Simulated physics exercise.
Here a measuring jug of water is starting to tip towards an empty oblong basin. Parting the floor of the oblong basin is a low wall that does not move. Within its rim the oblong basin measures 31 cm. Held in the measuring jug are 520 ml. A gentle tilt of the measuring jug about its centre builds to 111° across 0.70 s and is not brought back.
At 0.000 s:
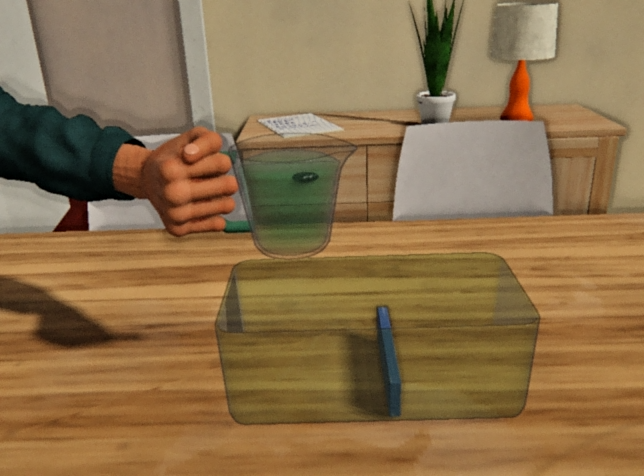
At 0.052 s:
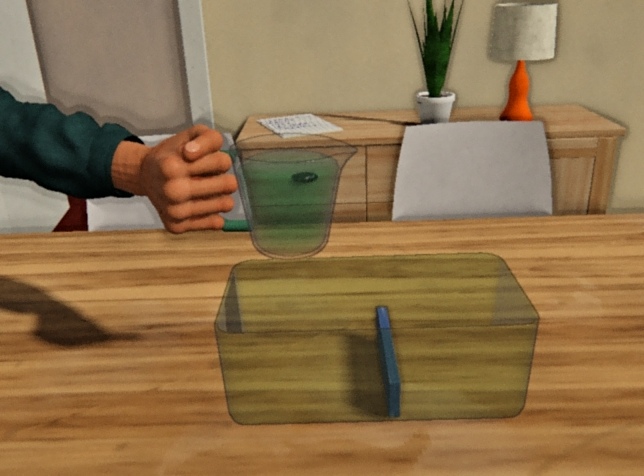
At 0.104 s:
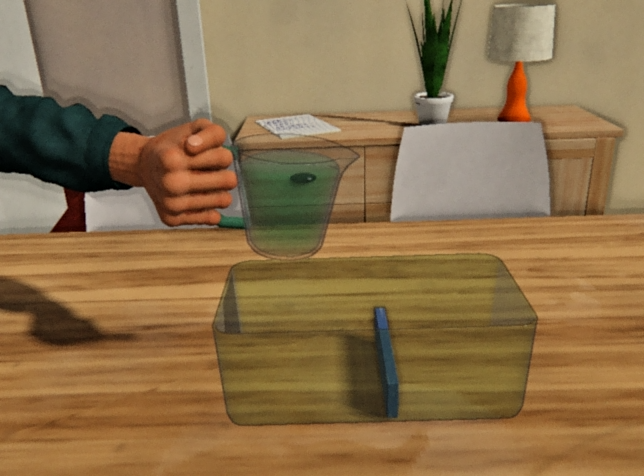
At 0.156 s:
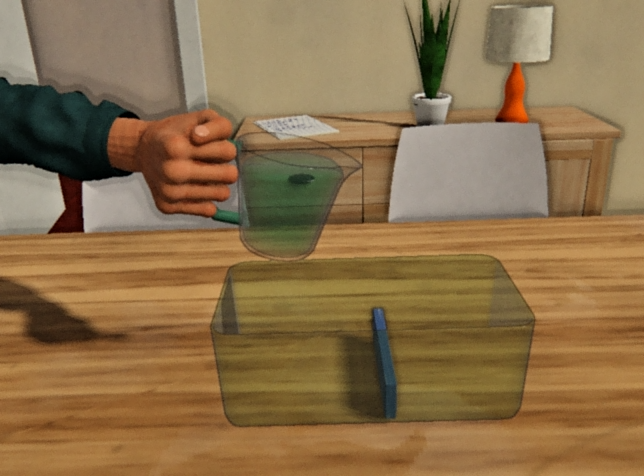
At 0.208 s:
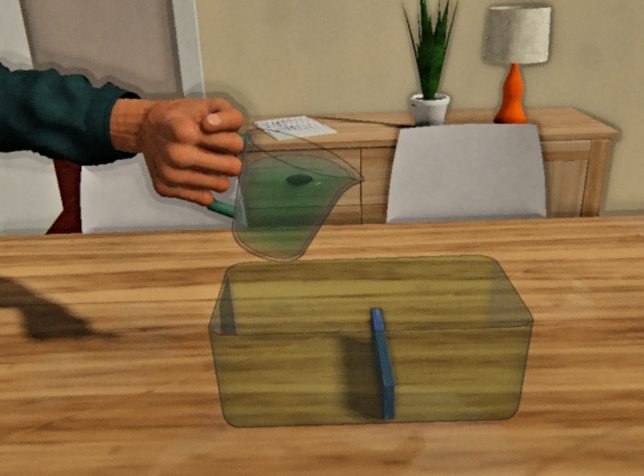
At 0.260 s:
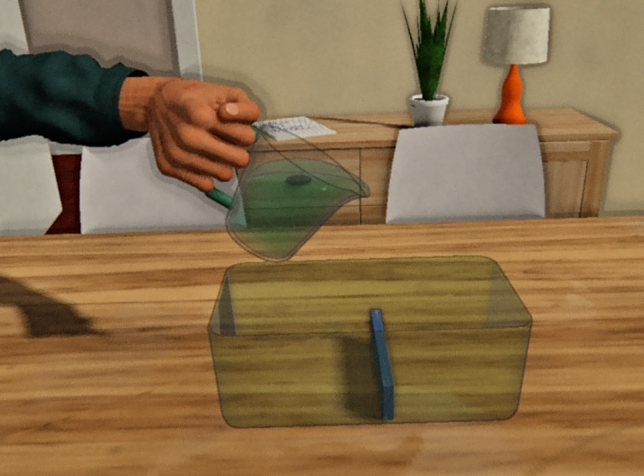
A hand tilts a clear jug of green liquid rightward above a yellowish basin with a blue divider.
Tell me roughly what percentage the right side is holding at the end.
At the end it holds about 62 per cent.
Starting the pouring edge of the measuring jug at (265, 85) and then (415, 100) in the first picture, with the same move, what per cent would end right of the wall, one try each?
5 per cent first, 80 per cent second.
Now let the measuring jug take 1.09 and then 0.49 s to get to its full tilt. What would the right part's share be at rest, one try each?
75 per cent first, 45 per cent second.
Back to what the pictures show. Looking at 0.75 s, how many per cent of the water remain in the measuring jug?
3 in a hundred, give or take.
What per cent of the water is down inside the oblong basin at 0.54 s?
Near 38 in a hundred.
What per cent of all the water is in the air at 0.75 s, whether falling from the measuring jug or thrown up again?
4 in a hundred, give or take.
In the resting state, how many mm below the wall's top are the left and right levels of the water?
The left side gives some 36 mm, the right side some 28 mm.
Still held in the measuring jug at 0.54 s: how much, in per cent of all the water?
Portion remaining: Approx. 40 per cent.
Then, 0.54 s in, the tilt is 98° and 39 per cent is still to pour, 3 is left of the wall and 36 right of it.
Then, 0.75 s in, the tilt is 111° and 3 per cent is still to pour, 32 is left of the wall and 61 right of it.
Then, 0.96 s in, the tilt is 111° and 0 per cent is still to pour, 37 is left of the wall and 61 right of it.
Then, 1.20 s in, the tilt is 111° and 0 per cent is still to pour, 37 is left of the wall and 62 right of it.
Finally, 37 per cent lies left of the wall, 62 right of it and 1 outside.
